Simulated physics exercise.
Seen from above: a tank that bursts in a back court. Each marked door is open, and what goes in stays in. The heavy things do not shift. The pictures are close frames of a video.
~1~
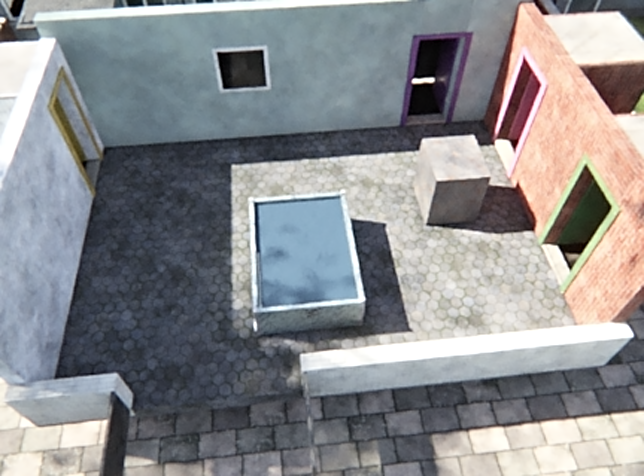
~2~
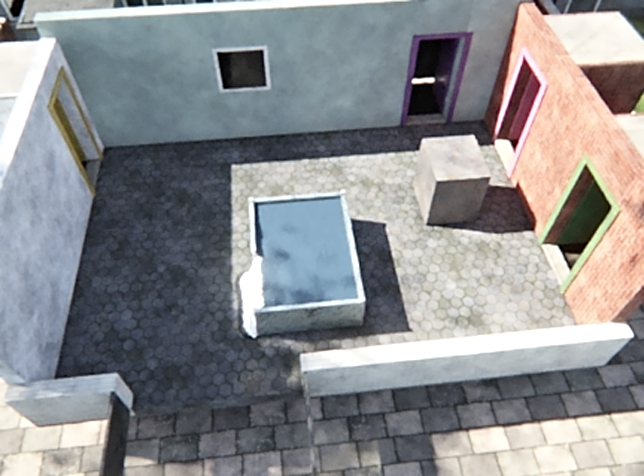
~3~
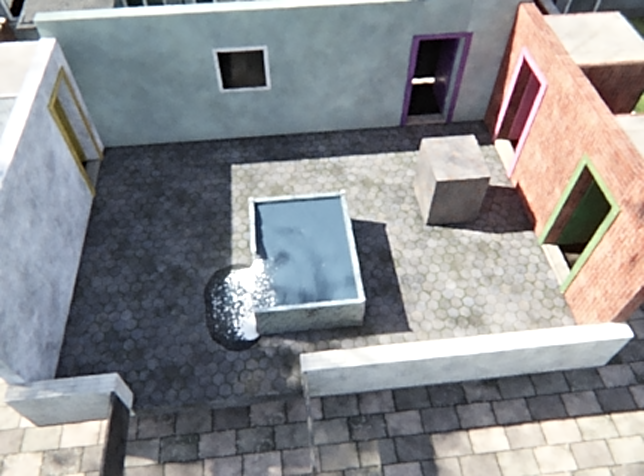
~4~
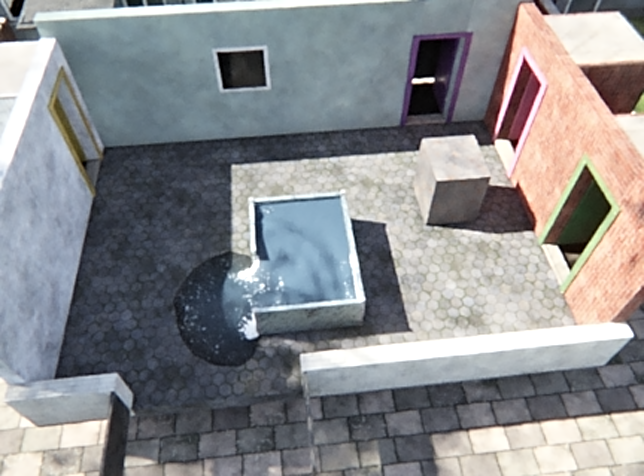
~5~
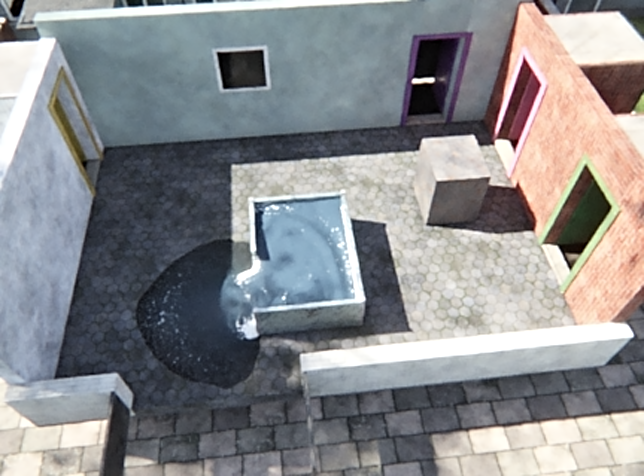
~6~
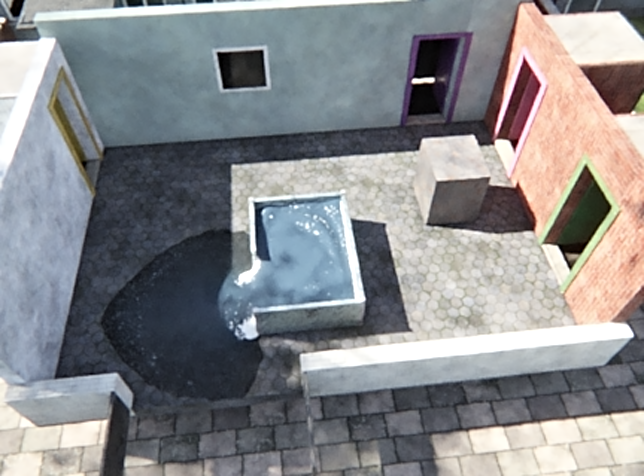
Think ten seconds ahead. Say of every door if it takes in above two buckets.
In the end: The yellow door floods; the green door holds within the limit; the purple door holds within the limit; the pink door holds within the limit.
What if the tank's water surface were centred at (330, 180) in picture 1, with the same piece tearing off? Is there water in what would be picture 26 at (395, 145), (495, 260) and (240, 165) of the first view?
In turn: Not flooded, no water, not flooded.
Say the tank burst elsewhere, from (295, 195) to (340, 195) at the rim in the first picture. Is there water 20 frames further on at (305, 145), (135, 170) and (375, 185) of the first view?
As listed: Covered, flooded, under water.
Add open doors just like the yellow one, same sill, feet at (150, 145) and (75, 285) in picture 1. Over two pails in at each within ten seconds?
In turn: Lets more in, goes over.
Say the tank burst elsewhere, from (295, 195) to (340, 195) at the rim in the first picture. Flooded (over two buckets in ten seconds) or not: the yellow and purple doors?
The yellow one goes over, the purple one is over.
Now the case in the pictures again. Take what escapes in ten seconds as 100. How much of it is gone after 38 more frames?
Near 70 in a hundred.
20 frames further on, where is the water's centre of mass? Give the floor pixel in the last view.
Around (195, 278).
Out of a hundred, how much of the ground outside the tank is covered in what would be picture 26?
Near 30 in a hundred.
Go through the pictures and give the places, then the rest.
The first picture shows the tank at (303, 250) is whole and still.
In the second picture, the front is at (246, 275), out from the gap at (259, 294).
In the third picture, water pours out at (259, 296) and has run to (218, 277).
In the fourth picture, the front is at (181, 296), out from the gap at (259, 297).
In the fifth picture, the front is at (144, 302), out from the gap at (259, 297).
In the sixth picture, water pours out at (259, 296) and has run to (108, 325).
A moment on, water covers 20 % of the floor; the yellow door not reached, the green door not reached, the purple door not reached, the pink door not reached.
Next, water covers 20 % of the floor; the yellow door wet at the sill, nothing in, the green door not reached, the purple door not reached, the pink door not reached.
Then, water covers 30 % of the floor; the yellow door wet at the sill, nothing in, the green door not reached, the purple door not reached, the pink door not reached.
Later, water covers 45 % of the floor; the yellow door under two buckets in, the green door not reached, the purple door not reached, the pink door not reached.
In the end, water covers 70 % of the floor; the yellow door over two buckets in, the green door not reached, the purple door wet at the sill, nothing in, the pink door wet at the sill, nothing in.
